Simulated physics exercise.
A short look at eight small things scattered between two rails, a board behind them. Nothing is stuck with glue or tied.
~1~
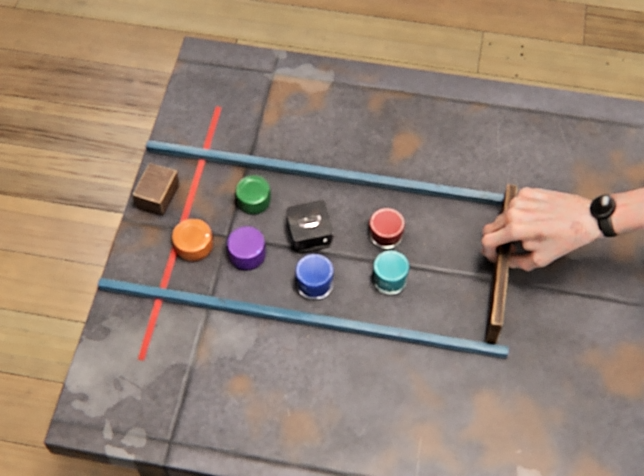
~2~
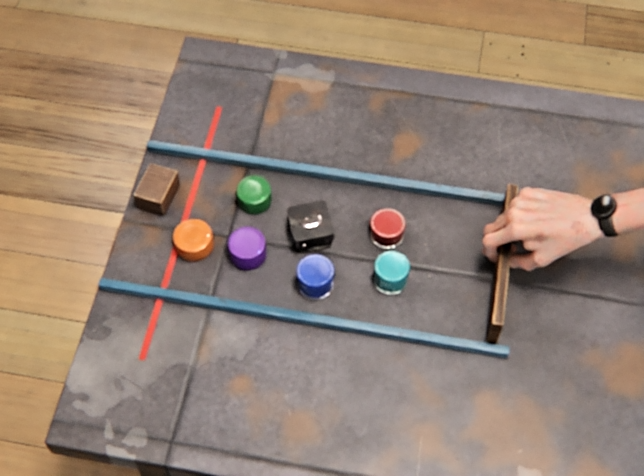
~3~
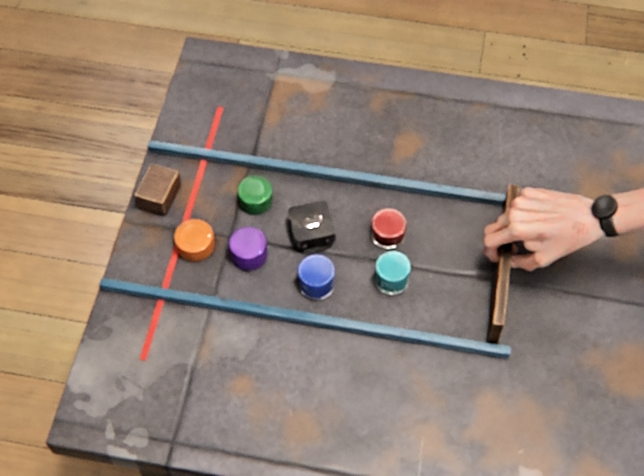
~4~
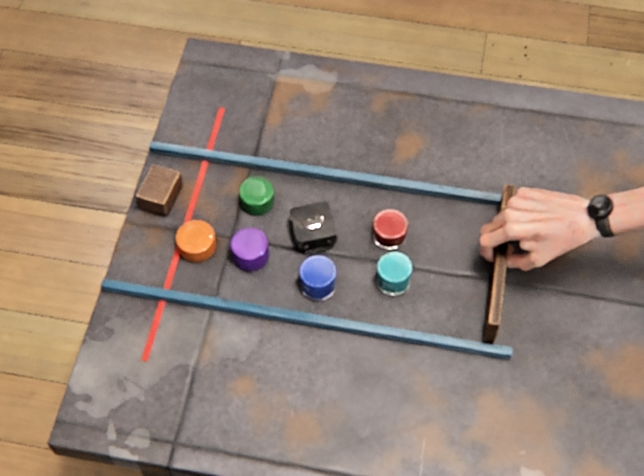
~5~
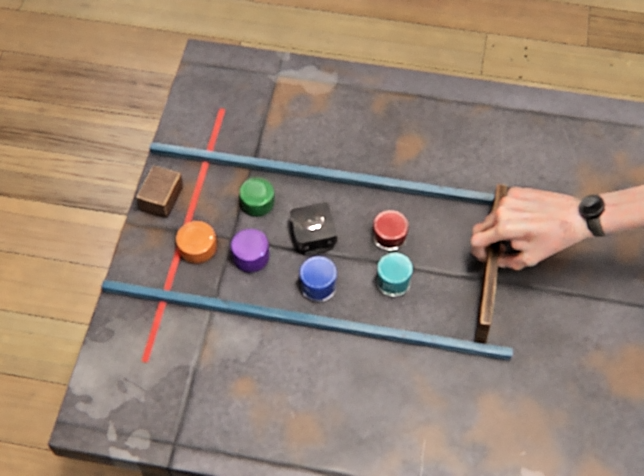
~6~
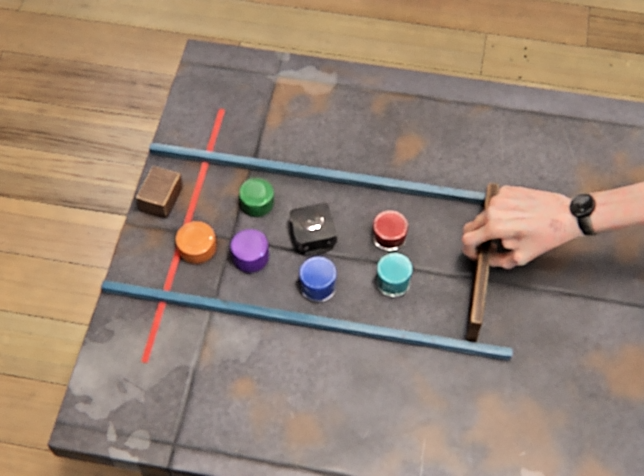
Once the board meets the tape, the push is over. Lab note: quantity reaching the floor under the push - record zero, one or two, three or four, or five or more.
Count them up and one or two have fallen.
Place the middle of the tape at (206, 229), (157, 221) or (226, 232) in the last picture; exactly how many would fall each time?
The three tries give 0, 4 and 0.
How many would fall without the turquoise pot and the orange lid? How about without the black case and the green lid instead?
That gives 0 in the first case, then 1 in the second.
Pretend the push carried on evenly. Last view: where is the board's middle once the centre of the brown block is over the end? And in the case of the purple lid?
Near (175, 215) in the first case, near (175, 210) in the other.
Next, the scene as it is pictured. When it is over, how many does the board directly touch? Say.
4 of them.
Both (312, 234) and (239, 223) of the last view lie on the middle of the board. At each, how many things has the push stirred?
Counting first: 5, next 7.
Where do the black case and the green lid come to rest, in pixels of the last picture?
You'll see the black case at (146, 213), with the green lid at (185, 168).
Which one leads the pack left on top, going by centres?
It's the brown block.
Soon after, none off yet; brown block at rest near (160, 192); orange lid at rest near (196, 243); green lid at rest near (257, 198).
After that, none off yet; brown block at rest near (160, 192); orange lid at rest near (196, 243); green lid at rest near (256, 197).
And then, none off yet; brown block at rest near (160, 192); orange lid displaced about its own width near (151, 231); green lid displaced about its own width near (212, 174).
In the end, the number that fall off is one or two; gone, orange lid.
